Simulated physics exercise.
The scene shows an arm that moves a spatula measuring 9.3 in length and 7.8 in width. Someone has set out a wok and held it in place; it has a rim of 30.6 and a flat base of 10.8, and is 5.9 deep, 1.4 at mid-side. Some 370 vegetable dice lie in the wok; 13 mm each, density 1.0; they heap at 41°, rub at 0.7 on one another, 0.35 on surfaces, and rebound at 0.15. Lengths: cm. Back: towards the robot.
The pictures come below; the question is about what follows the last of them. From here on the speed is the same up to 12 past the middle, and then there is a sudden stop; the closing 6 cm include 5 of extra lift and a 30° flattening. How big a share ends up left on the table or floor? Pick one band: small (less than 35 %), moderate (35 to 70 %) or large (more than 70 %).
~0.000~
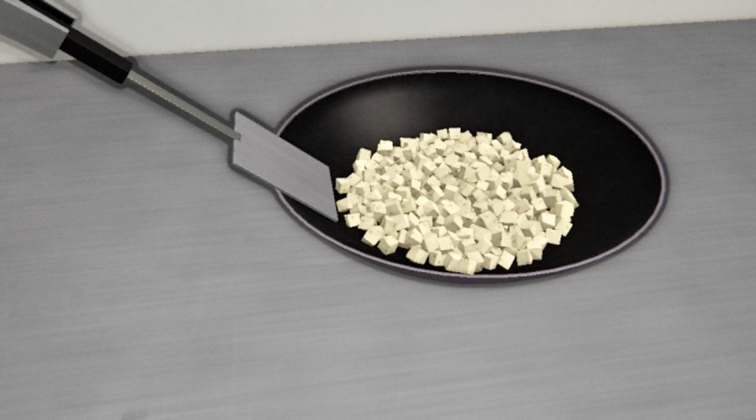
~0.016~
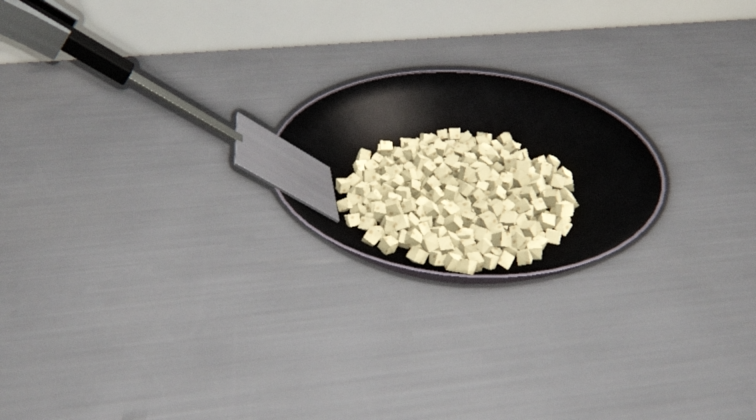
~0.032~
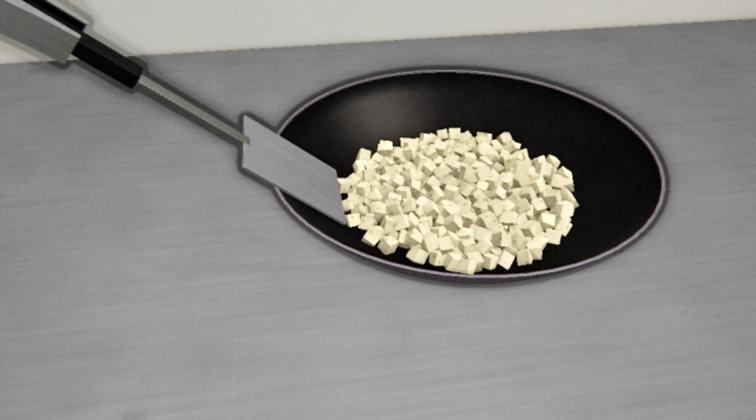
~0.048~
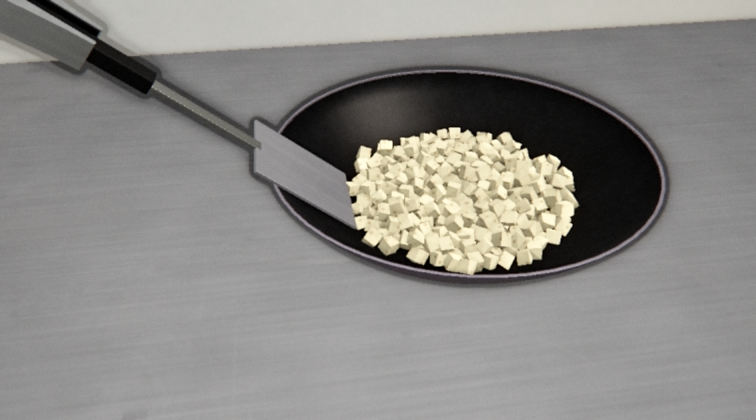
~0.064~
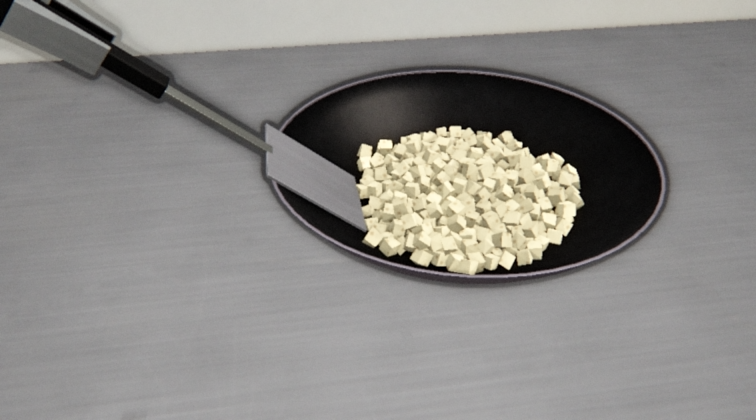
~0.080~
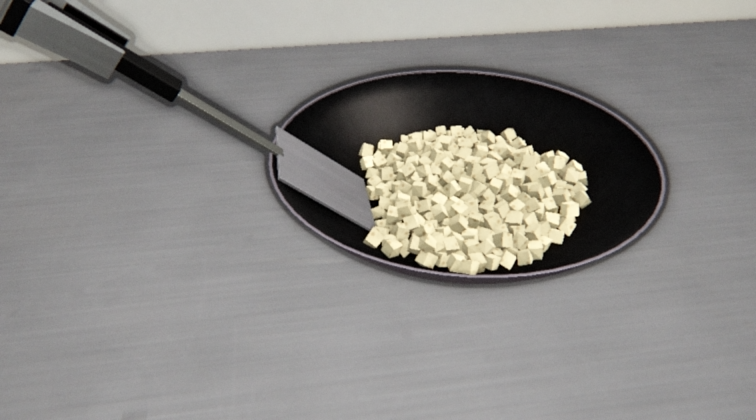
Small.
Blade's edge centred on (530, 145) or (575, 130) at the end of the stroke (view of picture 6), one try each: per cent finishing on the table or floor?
Estimates, in order: 0 % and 5 %.
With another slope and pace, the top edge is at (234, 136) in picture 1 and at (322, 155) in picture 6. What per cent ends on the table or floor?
Off the vessel, on the table or floor: Some 40 percent.
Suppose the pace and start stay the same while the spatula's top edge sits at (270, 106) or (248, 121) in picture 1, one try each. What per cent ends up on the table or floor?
Close to 30 and 25 percent respectively.
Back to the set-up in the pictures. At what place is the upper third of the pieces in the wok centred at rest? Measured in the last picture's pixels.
Roughly at (577, 165).
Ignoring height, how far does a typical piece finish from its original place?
Around 6 cm, measured level.
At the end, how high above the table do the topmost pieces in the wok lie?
7.5 cm.
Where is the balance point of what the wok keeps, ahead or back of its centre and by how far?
Offset forward: Around 5.0 cm.
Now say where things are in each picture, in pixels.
The spatula top edge at (234, 136), sloping 40°; upper third of the load around (460, 183), from x 345 to 570, top at y 135; 368 in the wok, in the first picture.
The spatula top edge at (236, 137), sloping 40°; upper third of the load around (460, 183), from x 345 to 570, top at y 135, in the second picture.
The spatula top edge at (244, 140), sloping 40°; upper third of the load around (460, 183), from x 345 to 570, top at y 135, in the third picture.
The spatula top edge at (255, 145), sloping 40°; upper third of the load around (459, 182), from x 350 to 570, top at y 135, in the fourth picture.
The spatula top edge at (266, 148), sloping 40°; upper third of the load around (468, 180), from x 365 to 575, top at y 135, in the fifth picture.
The spatula top edge at (277, 151), sloping 40°; upper third of the load around (473, 177), from x 365 to 580, top at y 130; 368 in the wok, in the sixth picture.
After 0.23 s, sloping 40°, highest piece 7 above the table; 368 in the wok.
After 0.37 s, sloping 34°, highest piece 9 above the table; 348 in the wok, 1 on the table or floor, 19 on the blade or in flight.
After 0.65 s, sloping 10°, highest piece 7 above the table; 298 in the wok, 62 on the table or floor, 8 on the blade or in flight.
After 1.70 s, sloping 10°, highest piece 7 above the table; 298 in the wok, 70 on the table or floor.
In the end, 298 in the wok, 70 on the table or floor. That is 19 % on the table or floor.
